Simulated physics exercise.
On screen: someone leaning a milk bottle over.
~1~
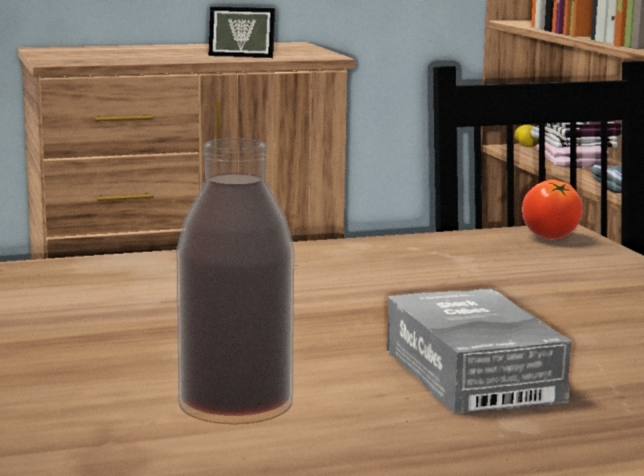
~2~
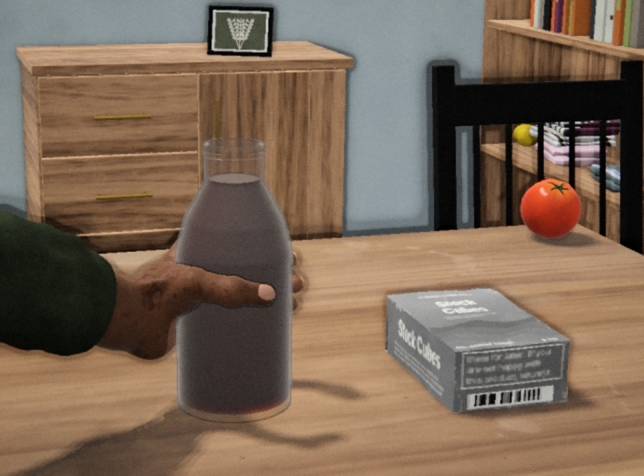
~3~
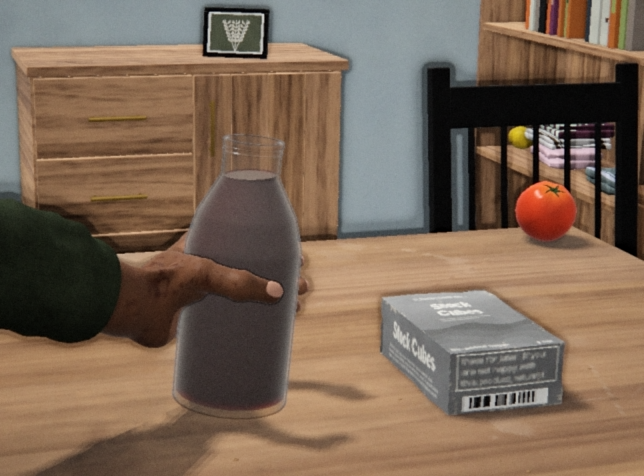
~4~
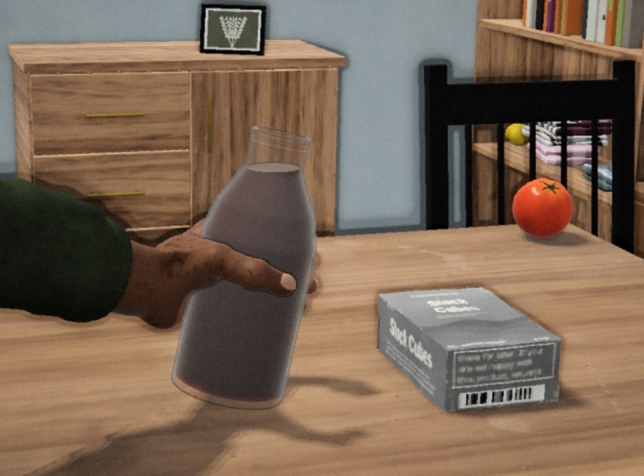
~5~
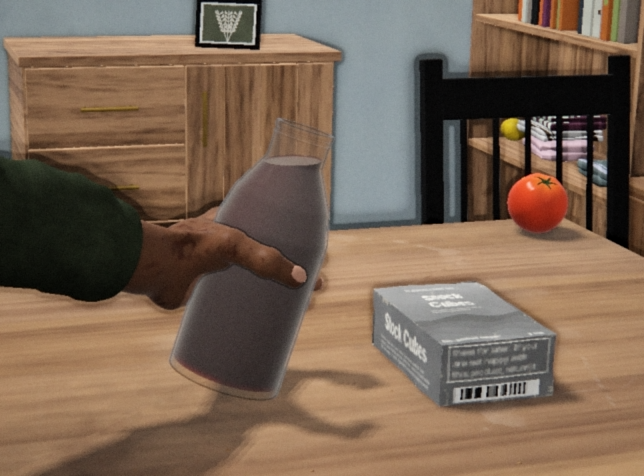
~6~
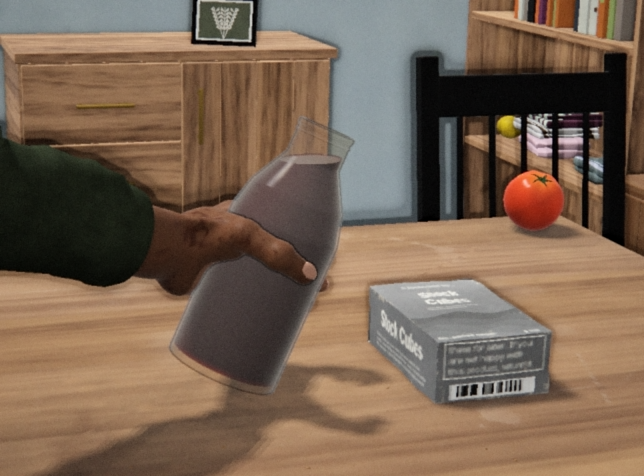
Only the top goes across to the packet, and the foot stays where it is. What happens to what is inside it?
It sheds some liquid.
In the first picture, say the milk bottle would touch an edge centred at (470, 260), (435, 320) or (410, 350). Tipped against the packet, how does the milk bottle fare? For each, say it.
One after the other: Runs over, leaks, slops over.
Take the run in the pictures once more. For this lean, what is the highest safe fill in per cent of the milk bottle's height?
Fill limit: Approx. 70 per cent of height.
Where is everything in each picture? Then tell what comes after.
In the first frame, it stands upright; milk bottle (236, 272) nearly full.
In the second frame, a hand takes hold; milk bottle nearly full, surface at (235, 179); packet (472, 346).
In the third frame, the top moves towards the packet; milk bottle (242, 268) nearly full.
In the fourth frame, on the way over; milk bottle nearly full, surface at (275, 168); packet (464, 345).
In the fifth frame, it is leaning; milk bottle (265, 251) nearly full.
In the sixth frame, tipping on its foot; milk bottle (276, 246) tipped 25°; packet (455, 337).
Soon after, the milk bottle leans by about 40°; nothing has left it.
Later, the milk bottle leans by about 60°; some has gone over its rim; nearly all of the grape juice is inside.
In the end, the milk bottle leans by about 65°, against the packet; some has gone over its rim; nearly all of the grape juice is inside.
